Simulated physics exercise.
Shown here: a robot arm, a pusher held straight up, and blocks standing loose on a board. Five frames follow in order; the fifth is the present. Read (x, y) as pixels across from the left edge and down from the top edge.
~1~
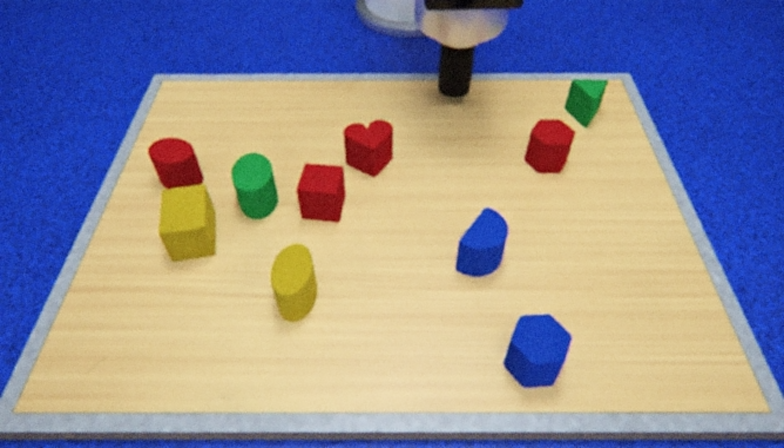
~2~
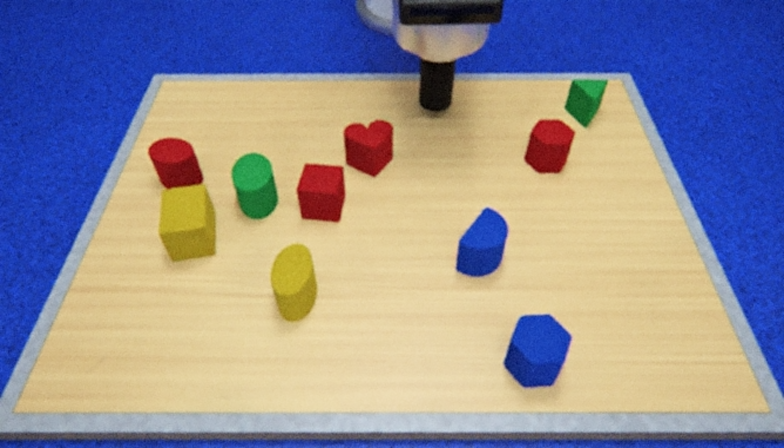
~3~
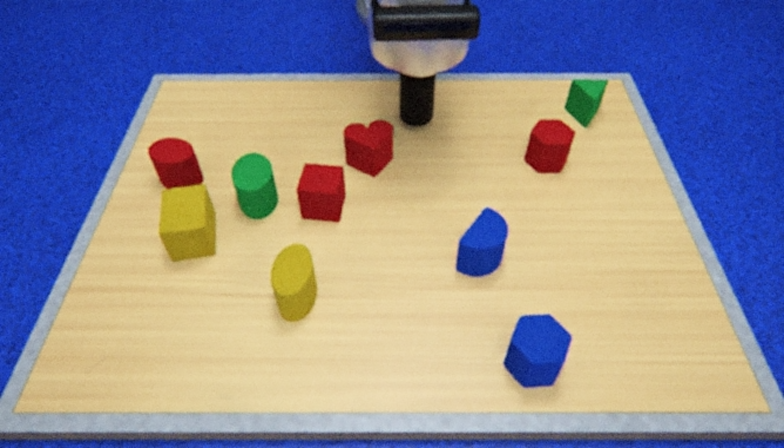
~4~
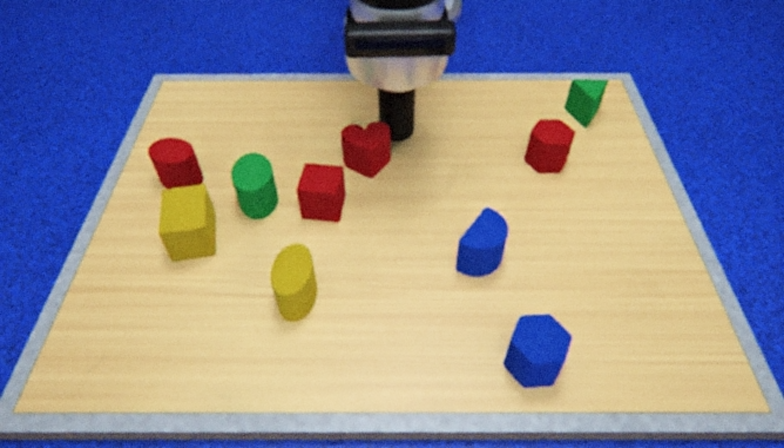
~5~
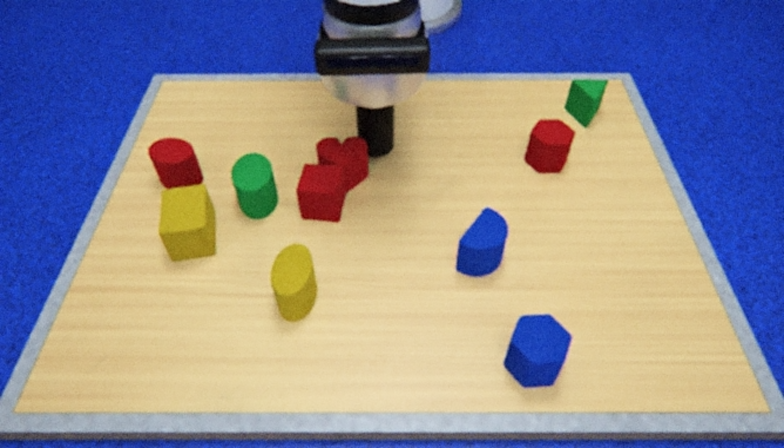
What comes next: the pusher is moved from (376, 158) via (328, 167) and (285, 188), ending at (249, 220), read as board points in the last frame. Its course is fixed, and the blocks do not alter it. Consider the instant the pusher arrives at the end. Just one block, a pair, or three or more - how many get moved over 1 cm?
By the end, three or more blocks will have moved.
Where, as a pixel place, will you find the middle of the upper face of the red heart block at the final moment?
Close to (260, 219).
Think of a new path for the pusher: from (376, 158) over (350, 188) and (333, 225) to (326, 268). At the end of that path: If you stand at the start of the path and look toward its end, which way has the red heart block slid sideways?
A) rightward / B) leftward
It's A.
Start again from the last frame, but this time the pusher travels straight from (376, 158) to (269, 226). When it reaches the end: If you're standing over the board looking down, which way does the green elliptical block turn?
It rotates clockwise.
The first path, step by step. One third of the way, pusher at (326, 155); red square piece at (308, 196), turned 10° anticlockwise; red heart block at (304, 167), turned 45° anticlockwise.
Two thirds of the way, pusher at (281, 177); green elliptical block at (238, 175), turned 20° clockwise; red square piece at (307, 211), turned 55° anticlockwise; red heart block at (276, 192), turned 90° anticlockwise.
At the end, pusher at (245, 208); yellow rectangular block at (160, 215), turned 30° anticlockwise; green elliptical block at (201, 186), turned 30° clockwise; red square piece at (309, 217), turned 85° anticlockwise; red heart block at (260, 219), turned 140° anticlockwise.
